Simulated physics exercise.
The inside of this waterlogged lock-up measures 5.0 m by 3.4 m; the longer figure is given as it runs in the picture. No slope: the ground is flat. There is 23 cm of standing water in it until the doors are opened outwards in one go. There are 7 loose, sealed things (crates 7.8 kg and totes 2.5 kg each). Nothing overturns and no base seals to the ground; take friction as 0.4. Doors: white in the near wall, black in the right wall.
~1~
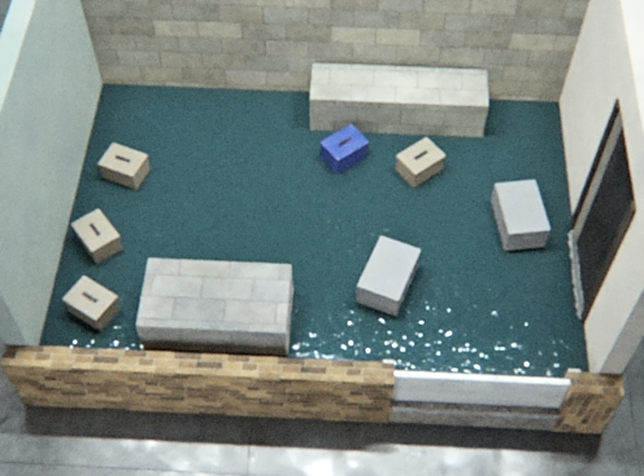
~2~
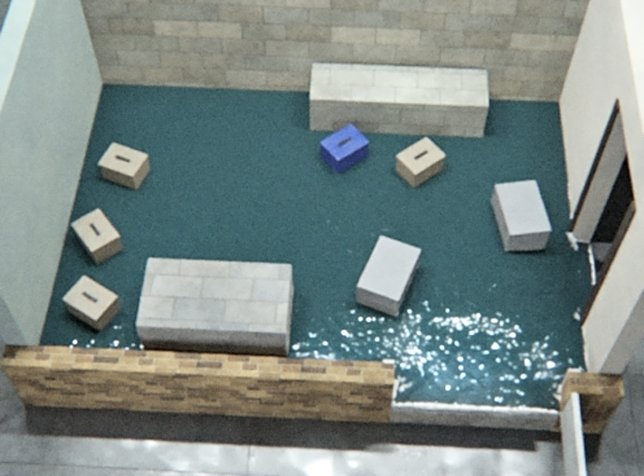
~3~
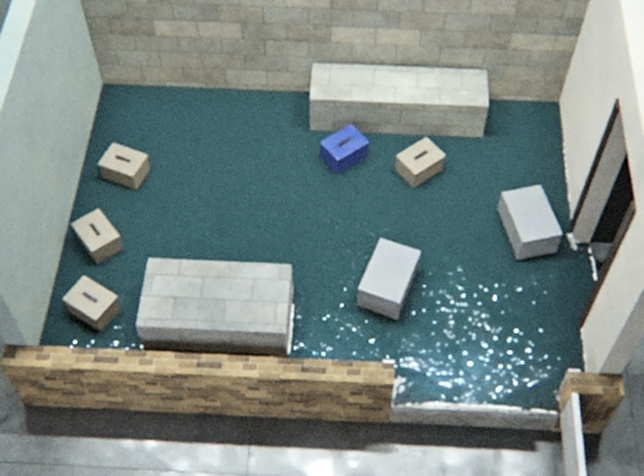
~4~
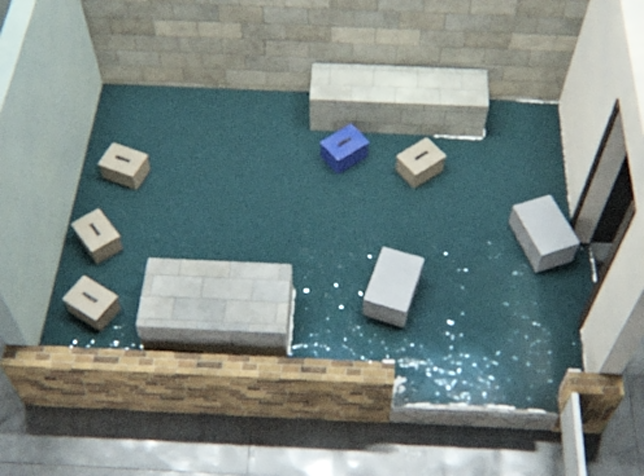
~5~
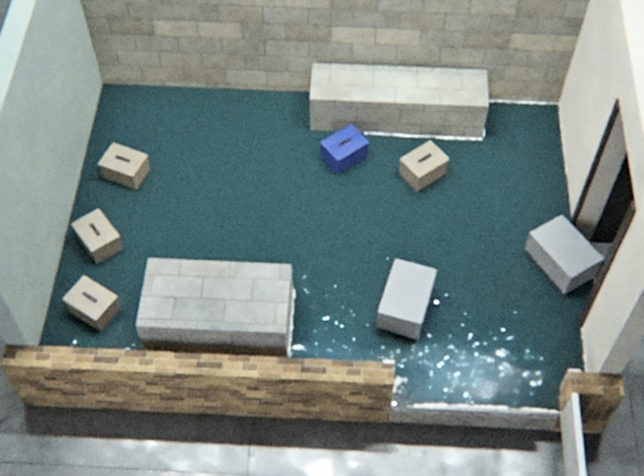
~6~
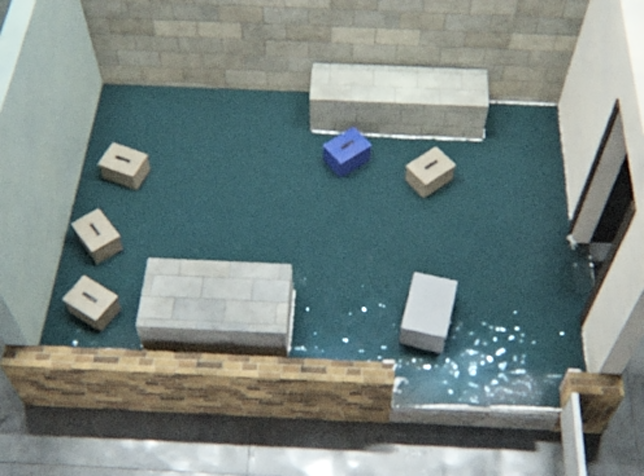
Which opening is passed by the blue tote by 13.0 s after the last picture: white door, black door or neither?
Black doorway.
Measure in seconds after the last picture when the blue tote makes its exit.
It should be at around 6.5 seconds.
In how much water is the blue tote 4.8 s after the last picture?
I'd say around 15 cm.
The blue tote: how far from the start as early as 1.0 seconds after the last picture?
Displacement by then near 30 cm.
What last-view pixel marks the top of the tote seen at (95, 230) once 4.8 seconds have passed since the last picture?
Roughly at (154, 223) in the last picture.
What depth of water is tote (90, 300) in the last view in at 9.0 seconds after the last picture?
Around 9 centimetres.
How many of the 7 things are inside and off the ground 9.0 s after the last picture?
Count at that moment: 3.
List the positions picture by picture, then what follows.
In the first picture, the blue tote at (345, 142) floats; about 3400 L in view; 0 of 7 have shifted.
In the second picture, the blue tote at (345, 142), afloat; 23 cm deep round most things; 0 of 7 have shifted.
In the third picture, the blue tote at (345, 142), afloat; about 3230 L in view; 1 of 7 have shifted.
In the fourth picture, the blue tote at (345, 142) floats; about 3130 L in view; 2 of 7 have shifted.
In the fifth picture, the blue tote at (345, 142), afloat; about 3040 L in view; 2 of 7 have shifted.
In the sixth picture, the blue tote at (347, 145) floats, 4 cm from its start; about 2960 L in view; 3 of 7 have shifted.
Then, 1.0 s after the last picture the blue tote is near (373, 156), 0.3 m from its start, afloat; 1 of 7 are out; 6 afloat.
Then, 4.8 s after the last picture the blue tote is near (522, 202), 1.9 m from its start, afloat; 3 of 7 are out; 4 afloat.
Then, 9.0 s after the last picture the blue tote has gone out by the black door; 4 of 7 are out; 3 afloat.
Then, 13.0 s after the last picture the blue tote has gone out by the black door; 4 of 7 are out; 3 afloat.
